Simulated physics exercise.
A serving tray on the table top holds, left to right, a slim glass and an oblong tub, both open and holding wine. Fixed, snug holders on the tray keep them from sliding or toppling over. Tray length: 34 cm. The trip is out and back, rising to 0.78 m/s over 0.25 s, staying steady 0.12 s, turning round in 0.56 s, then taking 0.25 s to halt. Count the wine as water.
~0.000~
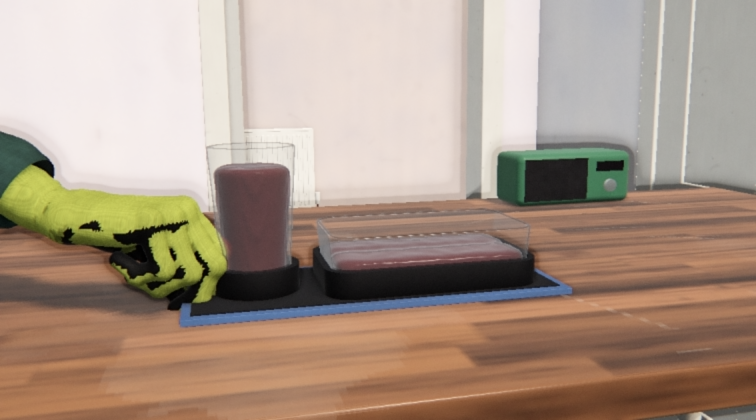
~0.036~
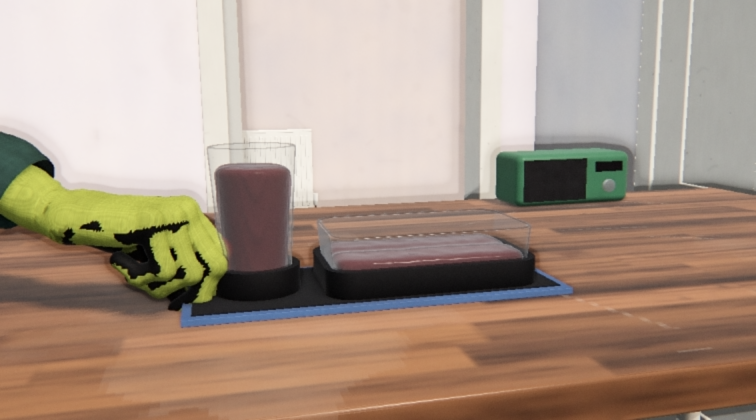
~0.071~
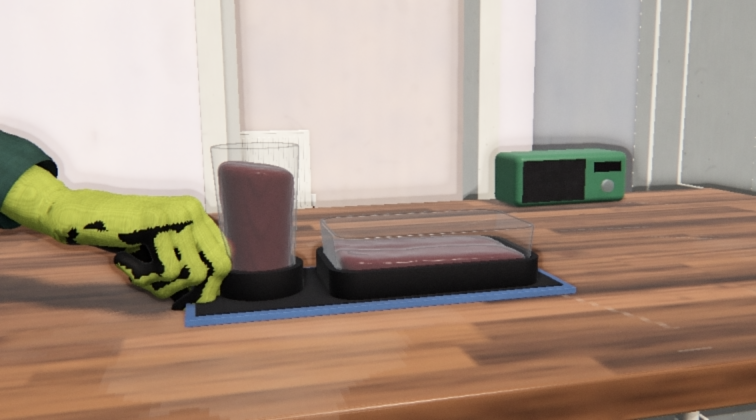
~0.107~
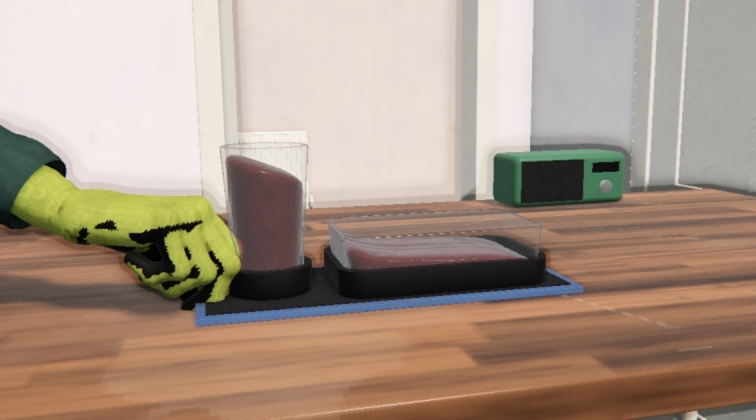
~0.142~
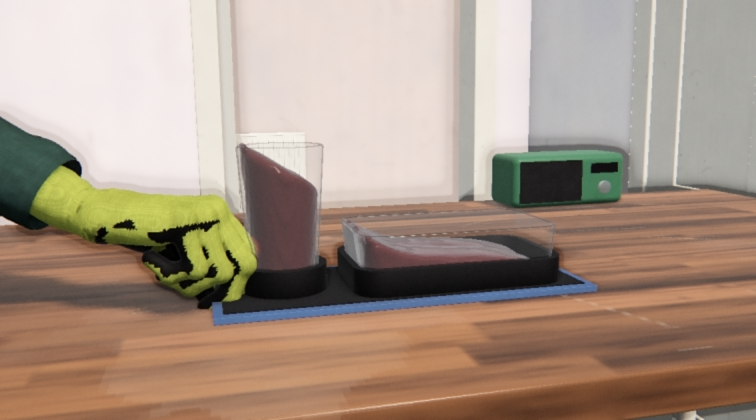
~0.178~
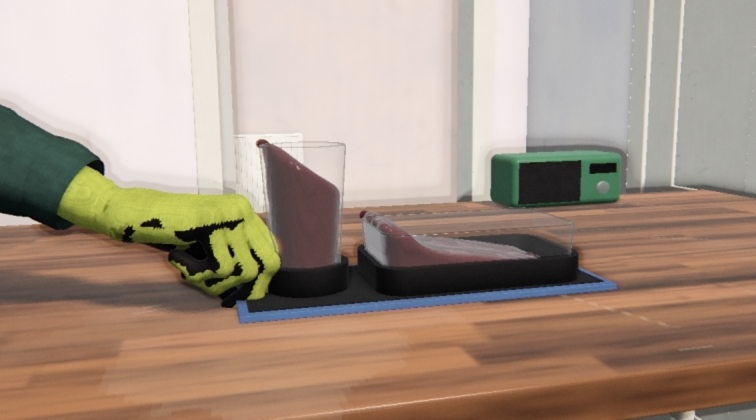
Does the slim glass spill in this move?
Yes. Most likely it sloshes some out.
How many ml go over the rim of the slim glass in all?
Roughly 6 ml in all.
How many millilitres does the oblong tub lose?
Roughly 270 ml.
Then, 0.49 s in, the tray moves at 0.61 m/s; losses from the left are 2, 60 ml.
Then, 0.80 s in, the tray moves at 0.59 m/s; losses from the left are 6, 225 ml.
Then, 1.11 s in, the tray moves at 0.13 m/s; losses from the left are 7, 234 ml.
Then, 1.43 s in, the tray moves at 0.00 m/s; losses from the left are 7, 272 ml.
Finally, losses from the left are 7, 273 ml.
